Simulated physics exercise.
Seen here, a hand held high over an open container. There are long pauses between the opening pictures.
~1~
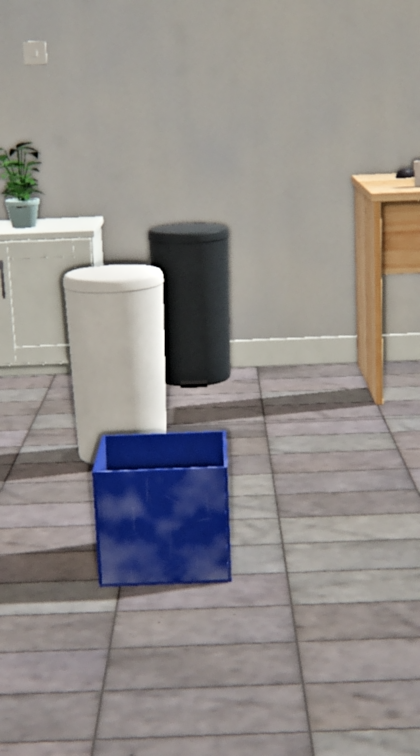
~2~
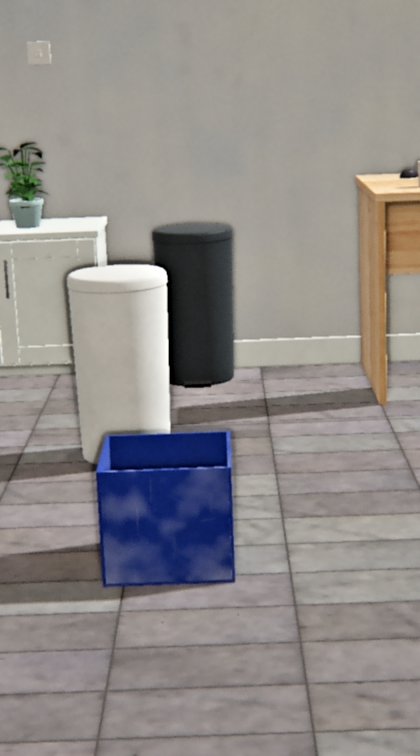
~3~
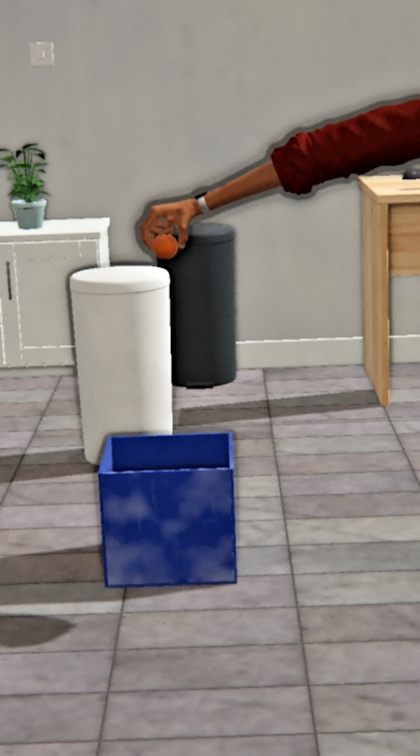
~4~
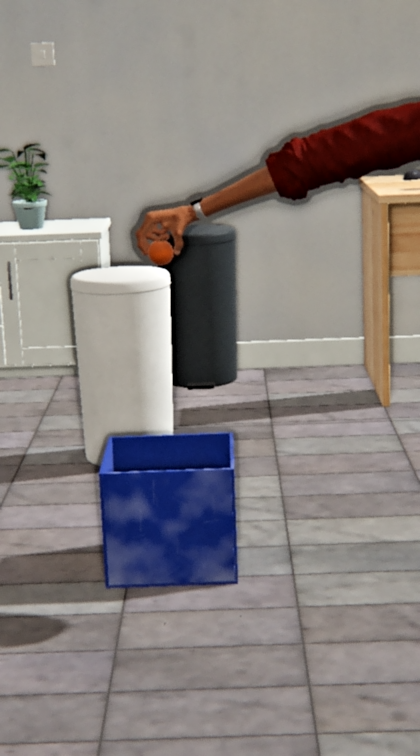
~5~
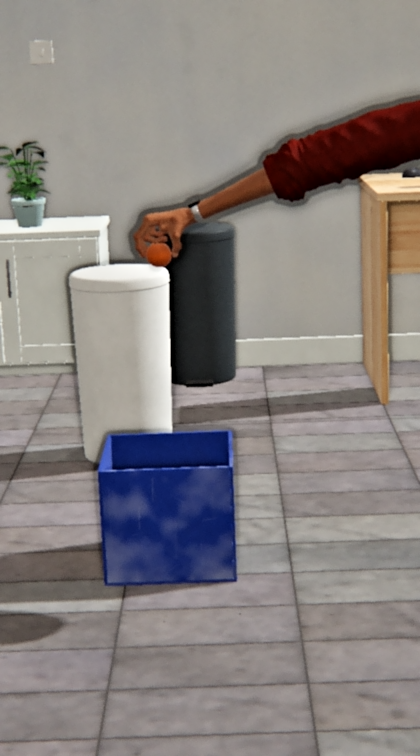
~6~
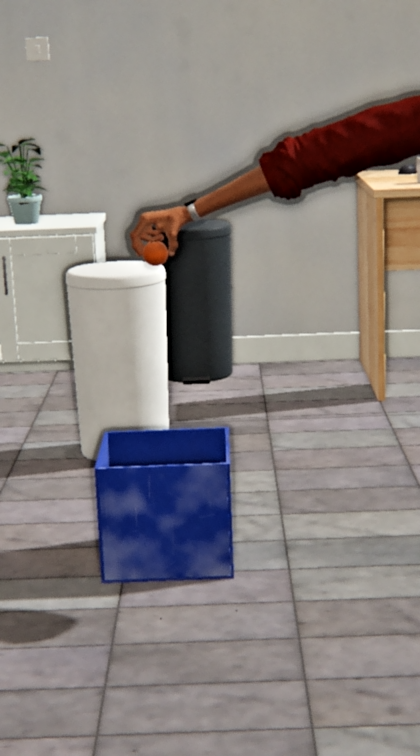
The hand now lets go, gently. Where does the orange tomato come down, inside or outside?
Here the orange tomato is caught.
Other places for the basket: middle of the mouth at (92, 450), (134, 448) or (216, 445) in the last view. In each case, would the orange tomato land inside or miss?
In turn it lands outside; lands inside; is caught.
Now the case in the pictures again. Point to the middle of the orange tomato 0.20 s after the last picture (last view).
At about (158, 306).
Then, 0.20 s after the last picture, orange tomato falling near (158, 306).
Then, 0.34 s after the last picture, orange tomato falling near (164, 434).
At rest, the orange tomato drops into the container, near (170, 543).
